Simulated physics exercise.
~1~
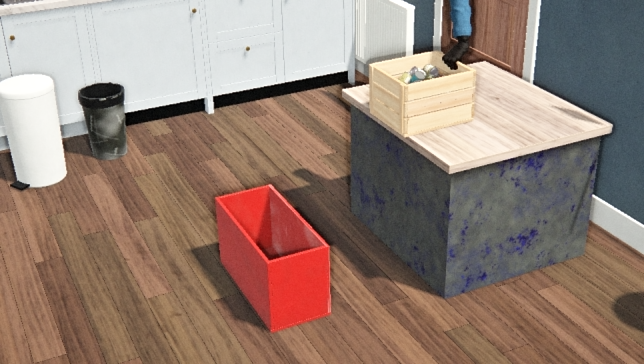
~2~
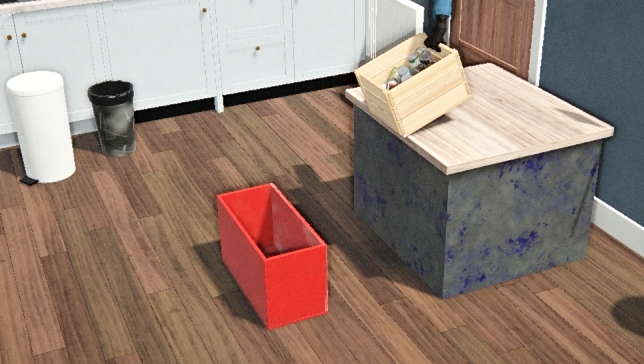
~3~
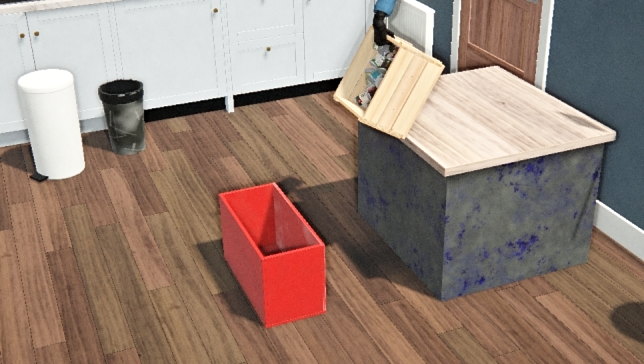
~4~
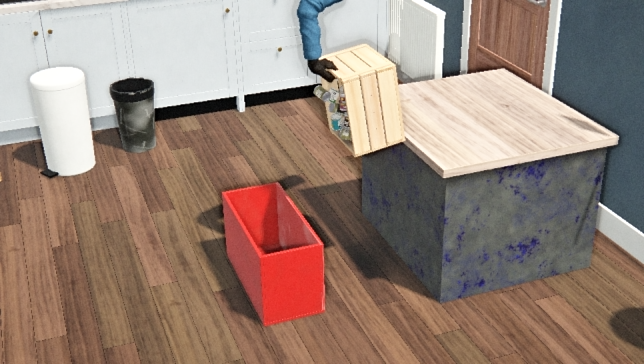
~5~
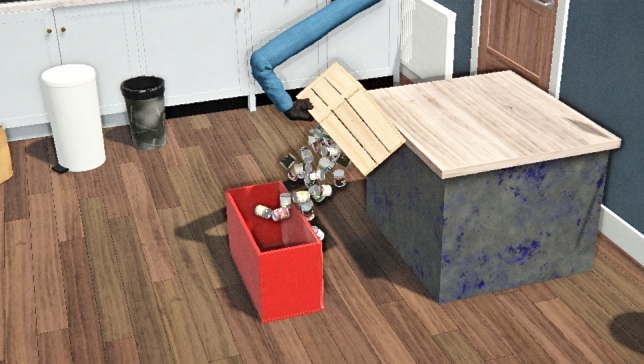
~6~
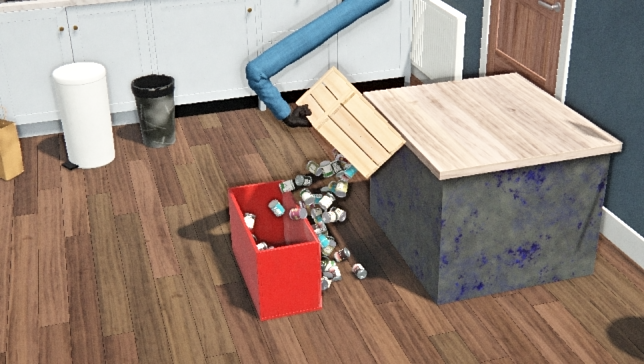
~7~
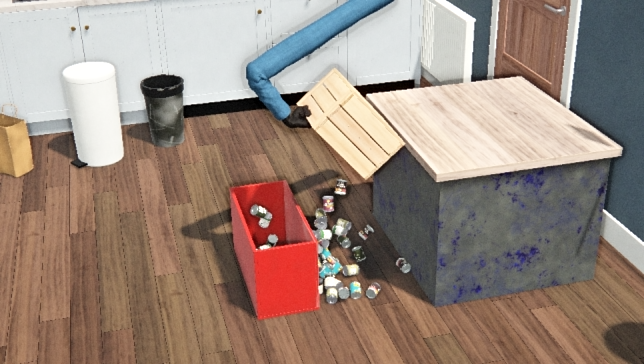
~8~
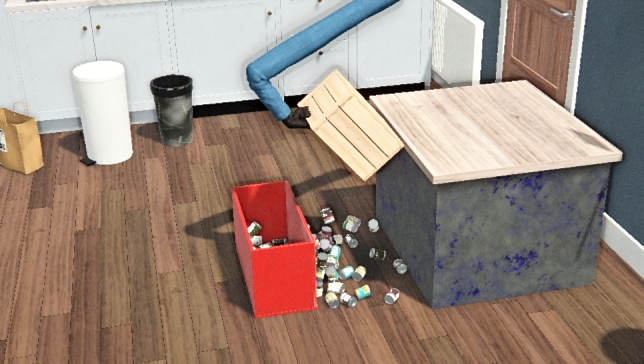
A pale wooden box filled with small tins sits on the worktop of a dark, blotchy bench, with an empty red box on the wooden floor to its left. Gripped by a blue robotic arm, the wooden box begins to tilt left over the bench edge. It keeps tipping until its open side faces left and then downward, and the tins tumble out in a thick stream. Some drop into the red box, while many others fall short, landing between it and the bench. The wooden box stays steeply tipped as the last tins settle, with some inside the red box and more scattered on the floor beside it.
